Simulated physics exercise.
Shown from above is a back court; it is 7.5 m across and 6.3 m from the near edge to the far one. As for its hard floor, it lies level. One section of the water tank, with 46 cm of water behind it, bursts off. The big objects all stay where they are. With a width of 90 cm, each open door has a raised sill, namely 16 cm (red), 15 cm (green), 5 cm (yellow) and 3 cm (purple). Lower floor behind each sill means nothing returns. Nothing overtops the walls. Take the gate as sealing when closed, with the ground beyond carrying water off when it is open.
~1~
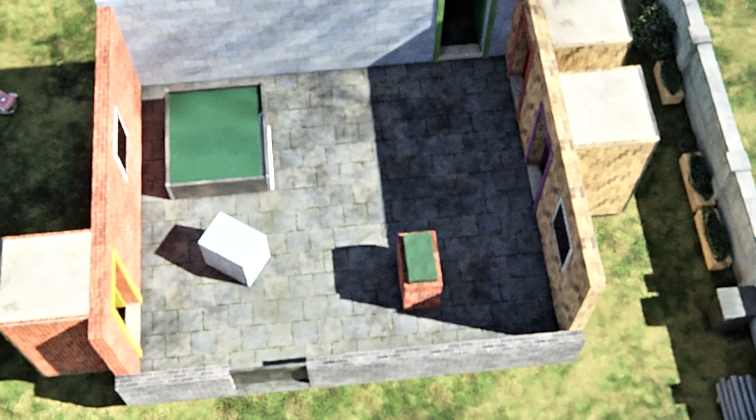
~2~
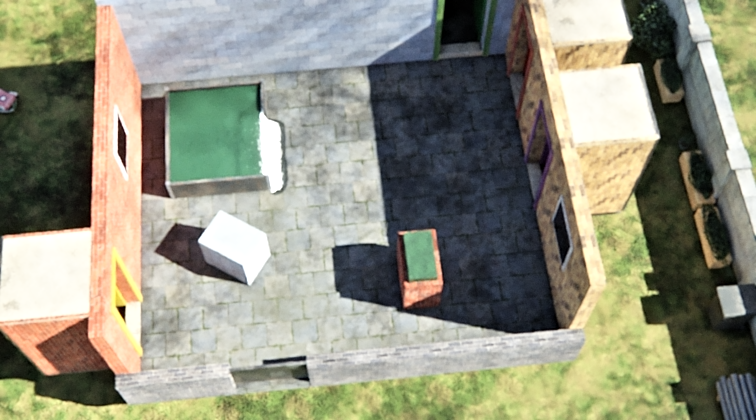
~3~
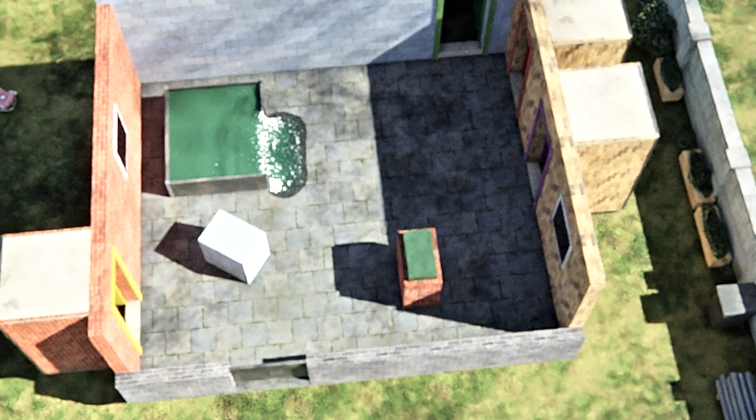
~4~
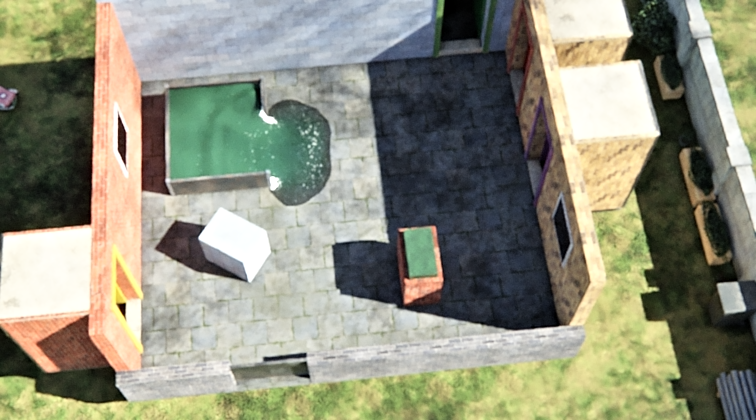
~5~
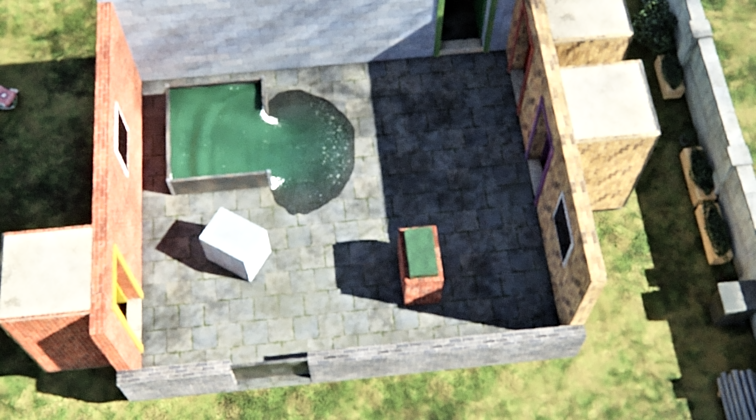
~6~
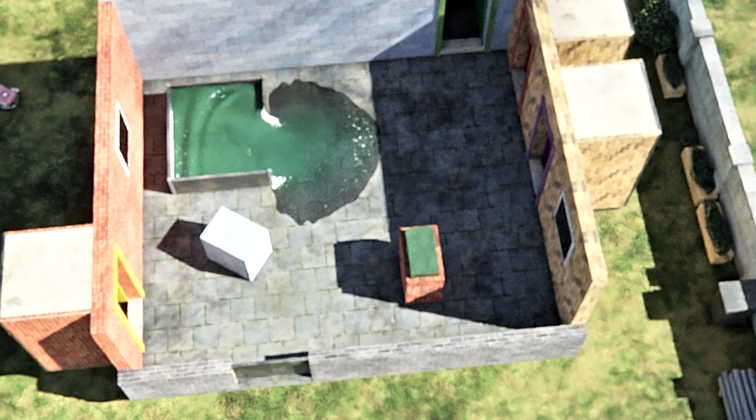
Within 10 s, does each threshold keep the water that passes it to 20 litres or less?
In the end the red door stops short of the limit. The green door stops short of the limit. The yellow door stops short of the limit. The purple door overruns the limit.
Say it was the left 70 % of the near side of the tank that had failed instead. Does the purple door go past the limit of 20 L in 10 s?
Then: Purple short of it.
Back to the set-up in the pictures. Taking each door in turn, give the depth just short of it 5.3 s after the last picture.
Door by door, in cm: Red reads 8, green reads 8, yellow reads 0, purple reads 8.
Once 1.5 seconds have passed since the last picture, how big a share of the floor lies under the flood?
Close to 40 in a hundred parts are wet.
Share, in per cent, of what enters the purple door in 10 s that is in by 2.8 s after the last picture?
Share by then: ~ 35 %.
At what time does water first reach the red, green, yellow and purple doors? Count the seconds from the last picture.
Red 1.4 s, green 1.6 s, yellow not in the 10 s, purple 1.5 s.
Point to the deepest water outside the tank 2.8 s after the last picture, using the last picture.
At about (505, 56).
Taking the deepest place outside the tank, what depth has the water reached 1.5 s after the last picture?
Peak depth: Approx. 20 cm.
Then, 0.7 s after the last picture water covers 25 % of the floor and is deepest (24 cm) near (274, 169); red door not reached, green door not reached, yellow door not reached, purple door not reached.
Then, 1.5 s after the last picture water covers 40 % of the floor and is deepest (20 cm) near (274, 169); red door 7 cm at the sill, 0 L in, green door not reached, yellow door not reached, purple door 4 cm at the sill, 0 L in.
Then, 2.8 s after the last picture water covers 55 % of the floor and is deepest (20 cm) near (505, 56); red door 16 cm at the sill, 0 L in, green door 10 cm at the sill, 0 L in, yellow door not reached, purple door 13 cm at the sill, 52 L in.
Then, 5.3 s after the last picture water covers 60 % of the floor and is deepest (10 cm) near (561, 339); red door 8 cm at the sill, 1 L in, green door 8 cm at the sill, 1 L in, yellow door not reached, purple door 8 cm at the sill, 119 L in.
Then, 9.3 s after the last picture water covers 80 % of the floor and is deepest (9 cm) near (561, 339); red door 4 cm at the sill, 1 L in, green door 5 cm at the sill, 1 L in, yellow door not reached, purple door 5 cm at the sill, 155 L in.
